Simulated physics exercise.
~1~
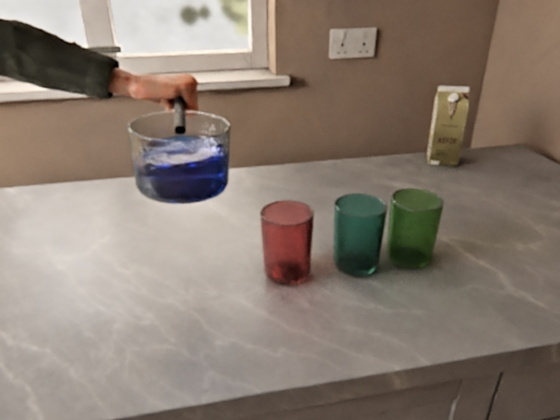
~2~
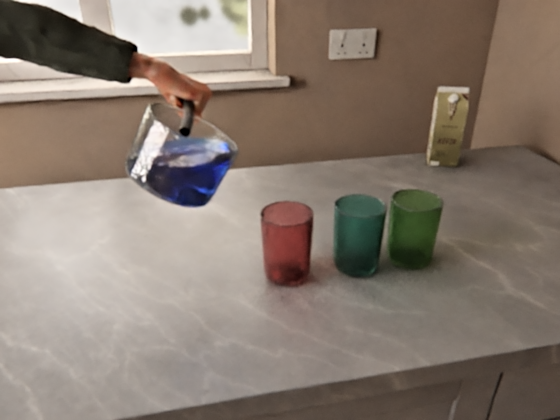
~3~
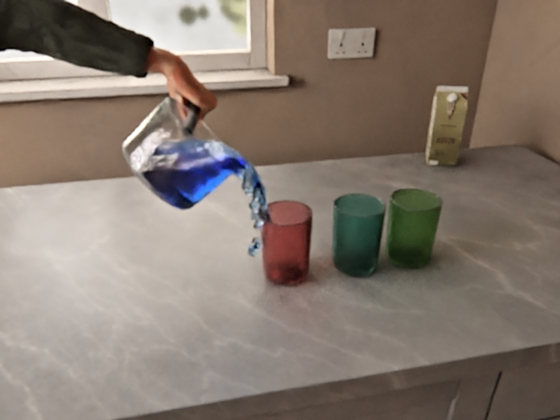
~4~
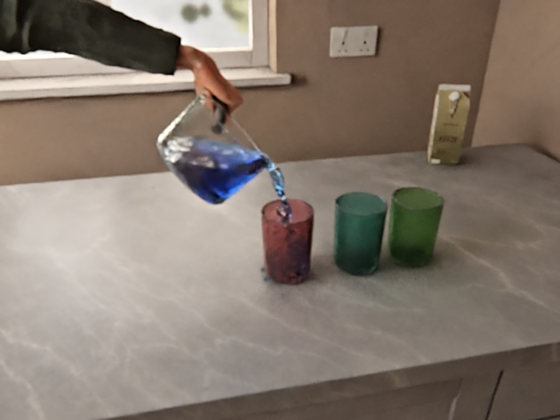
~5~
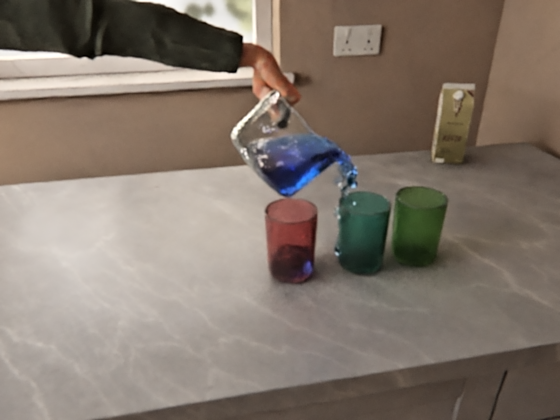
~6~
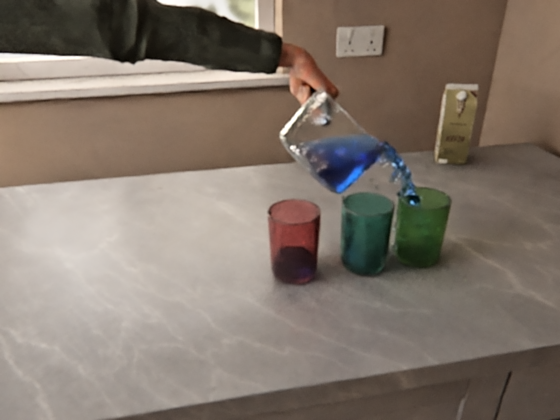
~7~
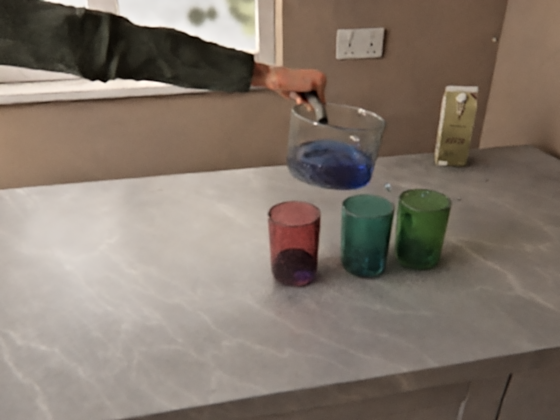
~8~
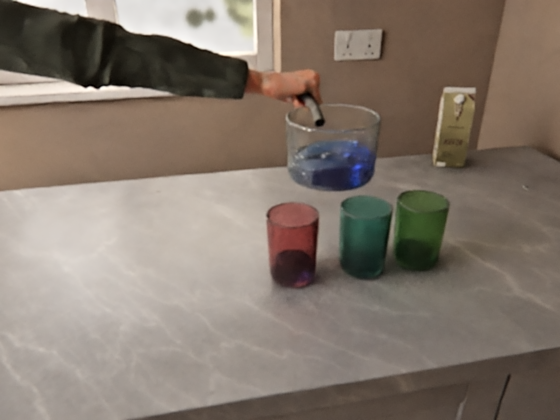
In this clip, a hand tilts a small glass pot of blue water rightwards and carries it over red, teal and green drinking glasses in a row, pouring as it goes, then levels it, still holding some water, above the worktop behind the glasses.
